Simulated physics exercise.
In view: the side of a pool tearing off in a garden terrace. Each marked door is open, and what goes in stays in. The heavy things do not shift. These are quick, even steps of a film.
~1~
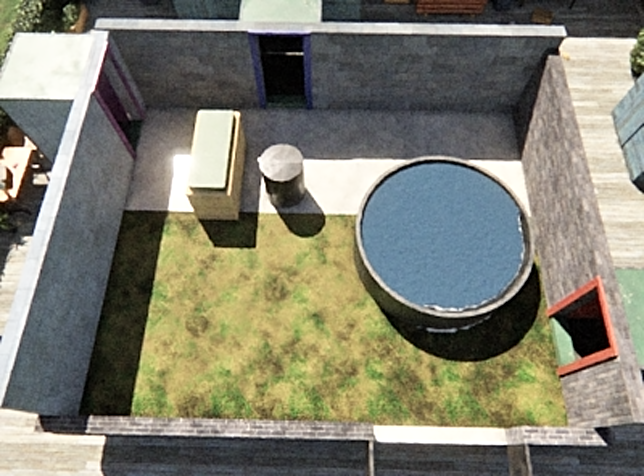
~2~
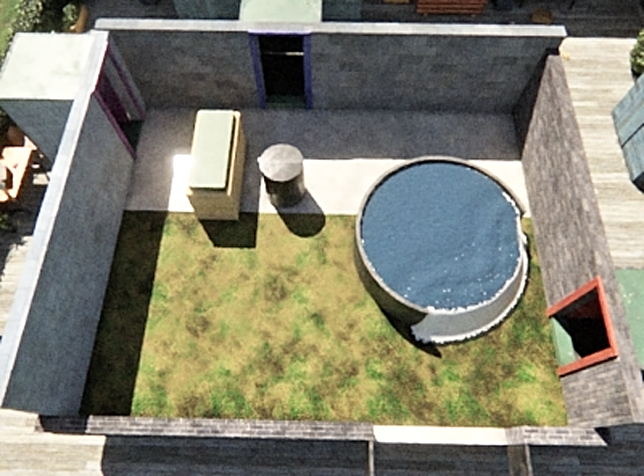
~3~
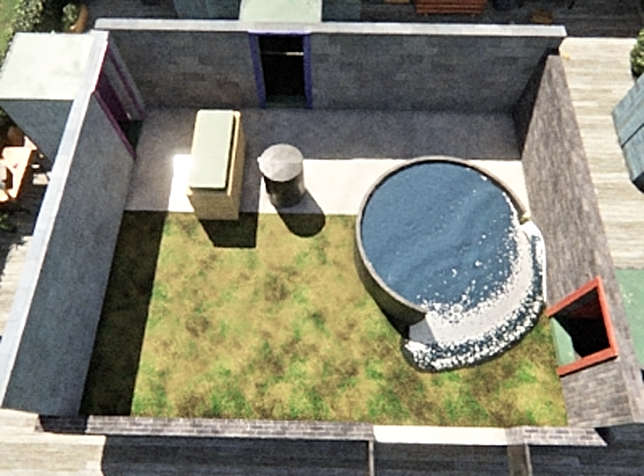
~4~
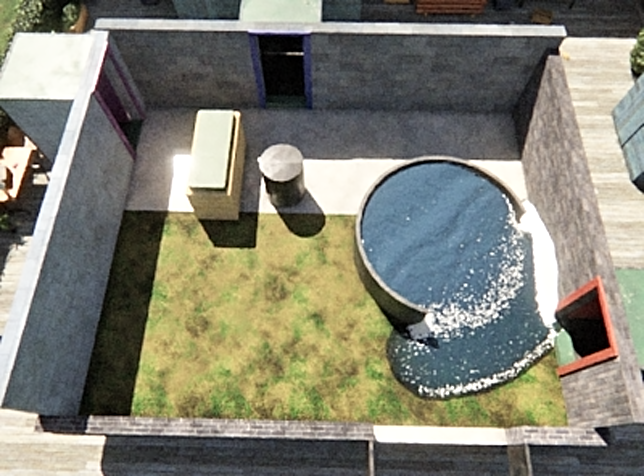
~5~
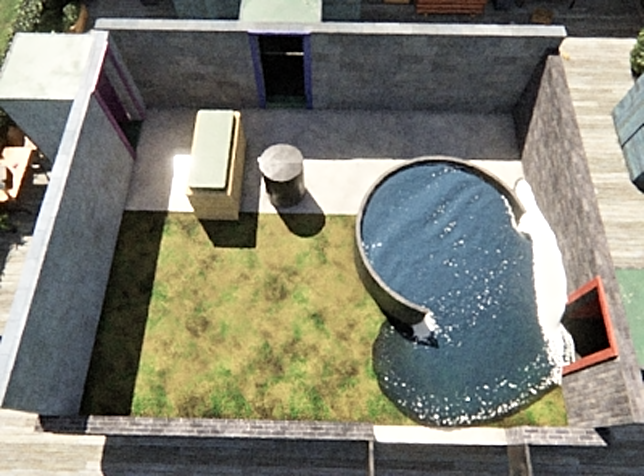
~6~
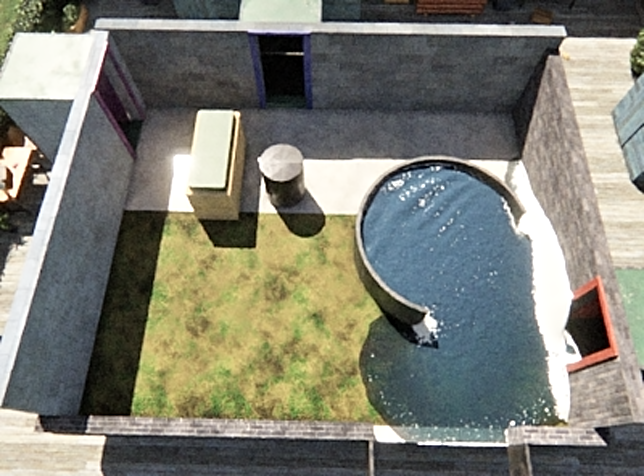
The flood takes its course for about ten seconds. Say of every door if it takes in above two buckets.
One by one: The red door lets in a lot; the purple door admits no more than that; the blue door admits no more than that.
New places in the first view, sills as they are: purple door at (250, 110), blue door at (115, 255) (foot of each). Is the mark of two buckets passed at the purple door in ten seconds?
Then: The purple door is under.
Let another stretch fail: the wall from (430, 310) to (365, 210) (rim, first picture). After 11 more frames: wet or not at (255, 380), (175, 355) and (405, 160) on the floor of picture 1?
In that order: Covered, awash, not flooded.
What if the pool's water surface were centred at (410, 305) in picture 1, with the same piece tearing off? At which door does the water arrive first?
The door marked red.
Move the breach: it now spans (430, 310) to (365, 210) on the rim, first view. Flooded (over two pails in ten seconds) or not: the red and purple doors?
One by one: Red door is under; purple door lets more in.
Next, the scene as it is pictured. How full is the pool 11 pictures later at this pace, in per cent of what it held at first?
I make it 40 per cent.
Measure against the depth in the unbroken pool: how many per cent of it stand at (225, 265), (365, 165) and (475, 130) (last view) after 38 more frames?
In turn 4, 4 and 12 in a hundred.
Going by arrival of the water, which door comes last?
I say the purple-painted one.
A moment on, water covers 25 % of the floor; the red door over two buckets in, the purple door not reached, the blue door not reached.
Next, water covers 30 % of the floor; the red door far over two buckets in, the purple door not reached, the blue door not reached.
Then, water covers 40 % of the floor; the red door far over two buckets in, the purple door not reached, the blue door wet at the sill, nothing in.
Later, water covers 80 % of the floor; the red door far over two buckets in, the purple door not reached, the blue door wet at the sill, nothing in.
In the end, water covers 95 % of the floor; the red door far over two buckets in, the purple door under two buckets in, the blue door wet at the sill, nothing in.
